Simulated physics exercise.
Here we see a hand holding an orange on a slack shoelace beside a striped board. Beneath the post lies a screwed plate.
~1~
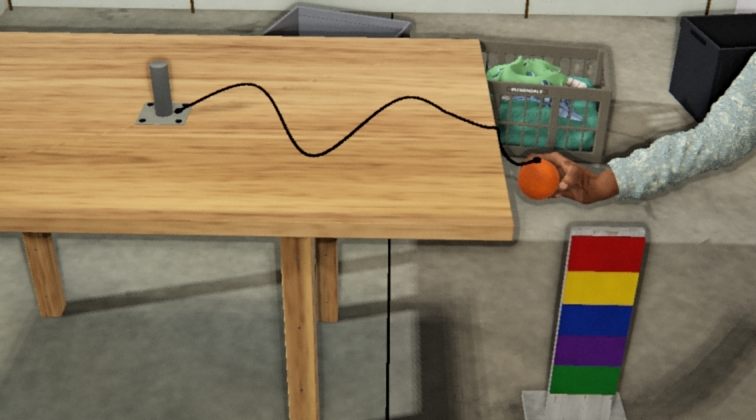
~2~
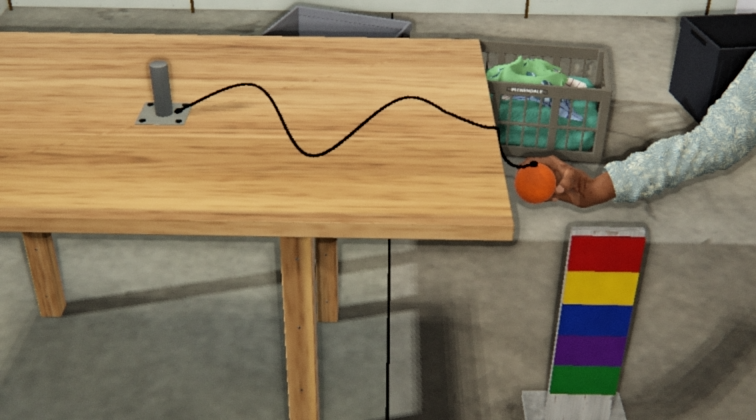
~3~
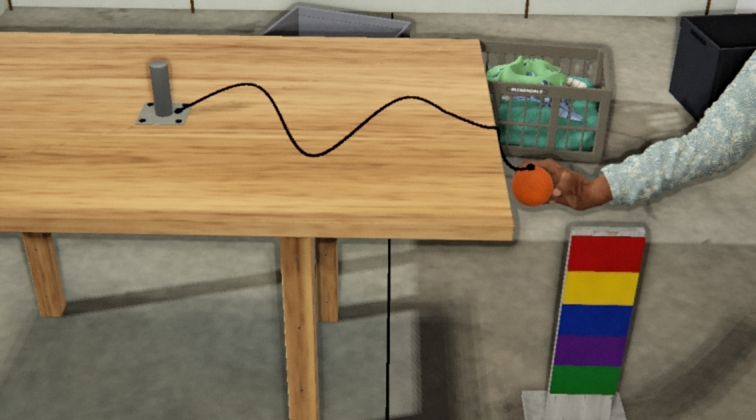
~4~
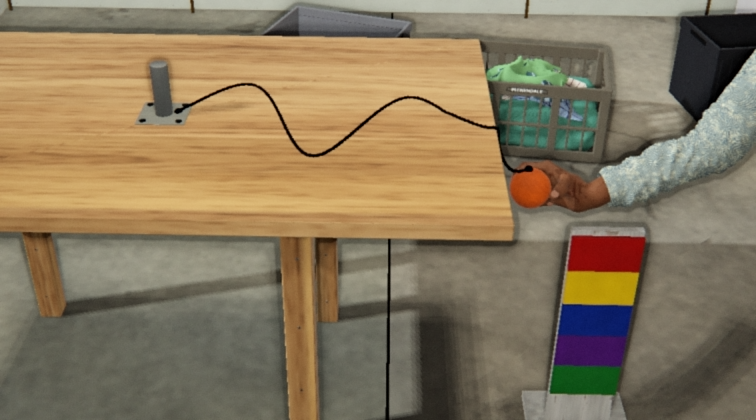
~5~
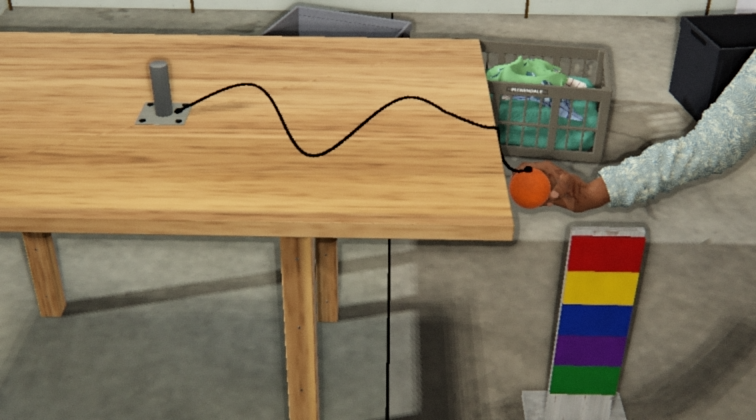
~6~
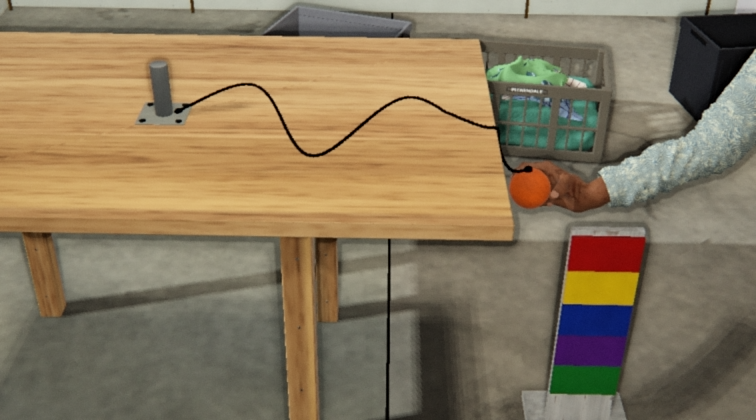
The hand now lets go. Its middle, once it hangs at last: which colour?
Colour: Green.
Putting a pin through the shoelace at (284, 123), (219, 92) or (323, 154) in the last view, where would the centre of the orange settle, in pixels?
First try (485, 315), second try (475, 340), third try (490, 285).
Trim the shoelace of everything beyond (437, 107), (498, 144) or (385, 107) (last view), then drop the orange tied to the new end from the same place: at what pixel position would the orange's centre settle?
Try by try, the places come out as (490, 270), (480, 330) and (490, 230).
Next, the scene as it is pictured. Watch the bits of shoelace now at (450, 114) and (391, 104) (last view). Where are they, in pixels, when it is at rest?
In that view they sit near (485, 274) and near (490, 211).
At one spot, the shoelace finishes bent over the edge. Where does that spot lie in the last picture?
That would be the bit at (346, 138).
A little later, orange near (491, 346); level with purple.
Next, orange near (459, 368); level with green.
When it is over, orange near (472, 374); level with green. The green one.
